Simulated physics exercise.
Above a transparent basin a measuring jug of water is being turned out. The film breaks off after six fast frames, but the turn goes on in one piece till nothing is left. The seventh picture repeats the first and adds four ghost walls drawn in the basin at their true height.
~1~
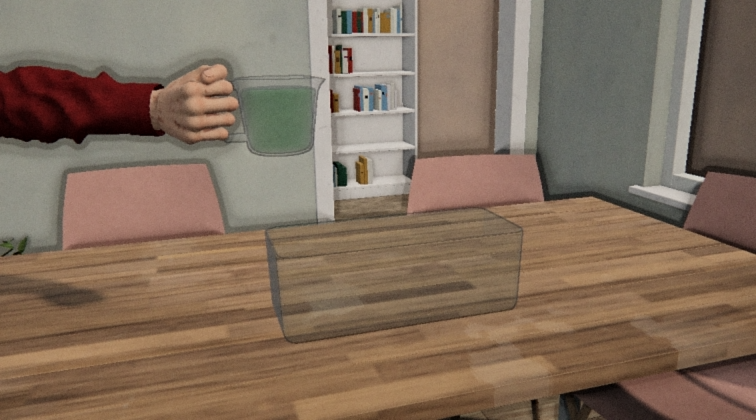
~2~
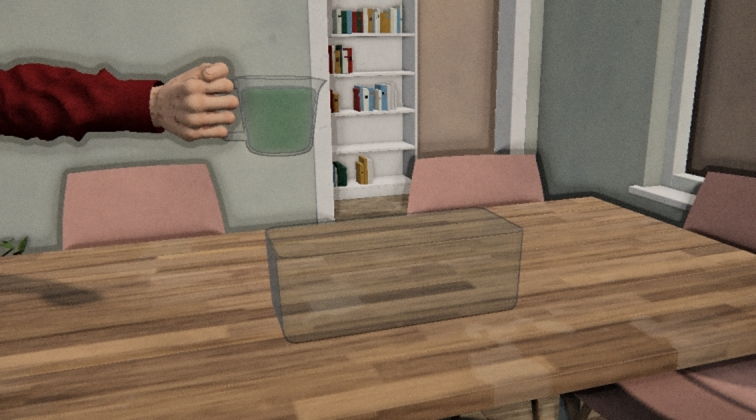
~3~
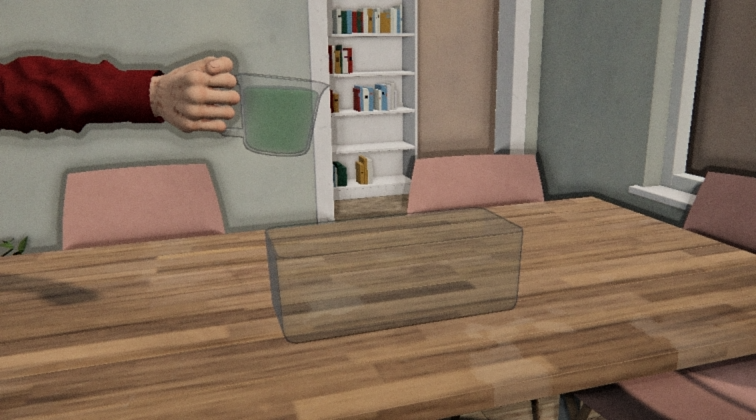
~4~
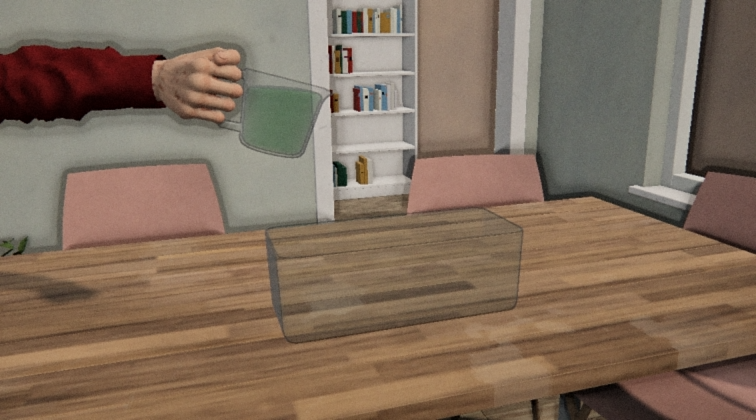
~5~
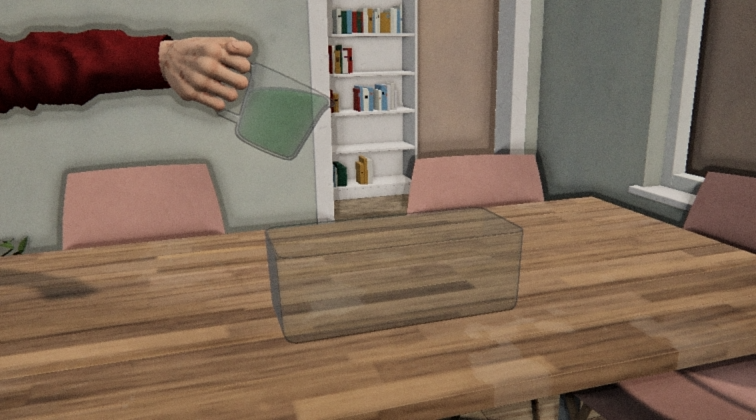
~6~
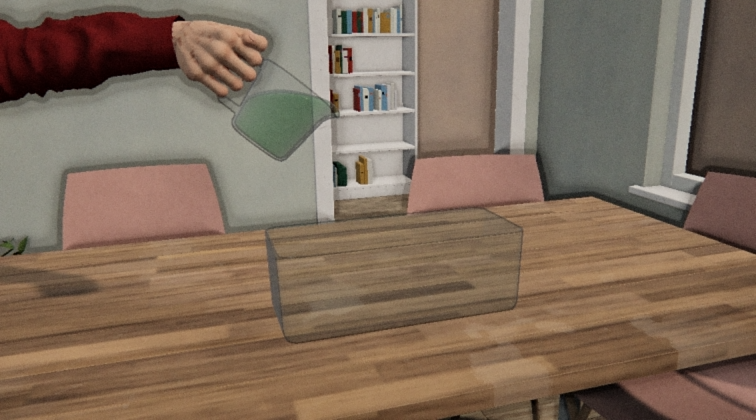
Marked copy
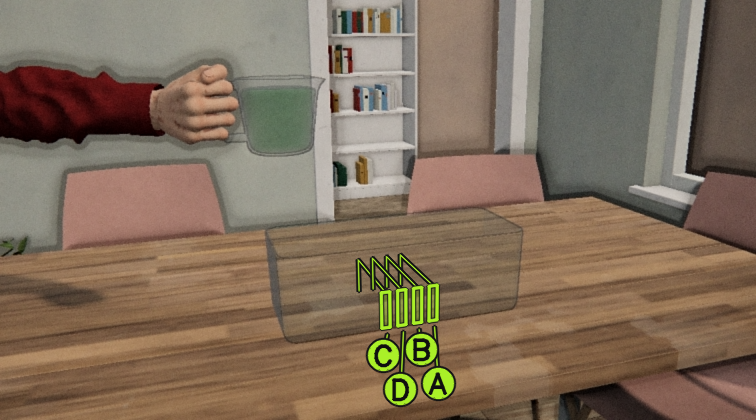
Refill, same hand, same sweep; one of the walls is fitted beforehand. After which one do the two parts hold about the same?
C works best here.
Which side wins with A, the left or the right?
The left one.
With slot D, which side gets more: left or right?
More ends on the left.
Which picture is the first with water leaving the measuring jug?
Picture 6.
On the marked copy, A at (434, 326); B at (419, 329); C at (387, 334); D at (403, 331).
If A is chosen, about 90 % ends left of the wall and 6 % right of it; 3 % is lost outside.
If B is chosen, about 88 % ends left of the wall and 6 % right of it; 7 % is lost outside.
If C is chosen, about 52 % ends left of the wall and 45 % right of it.
If D is chosen, about 79 % ends left of the wall and 16 % right of it; 4 % is lost outside.
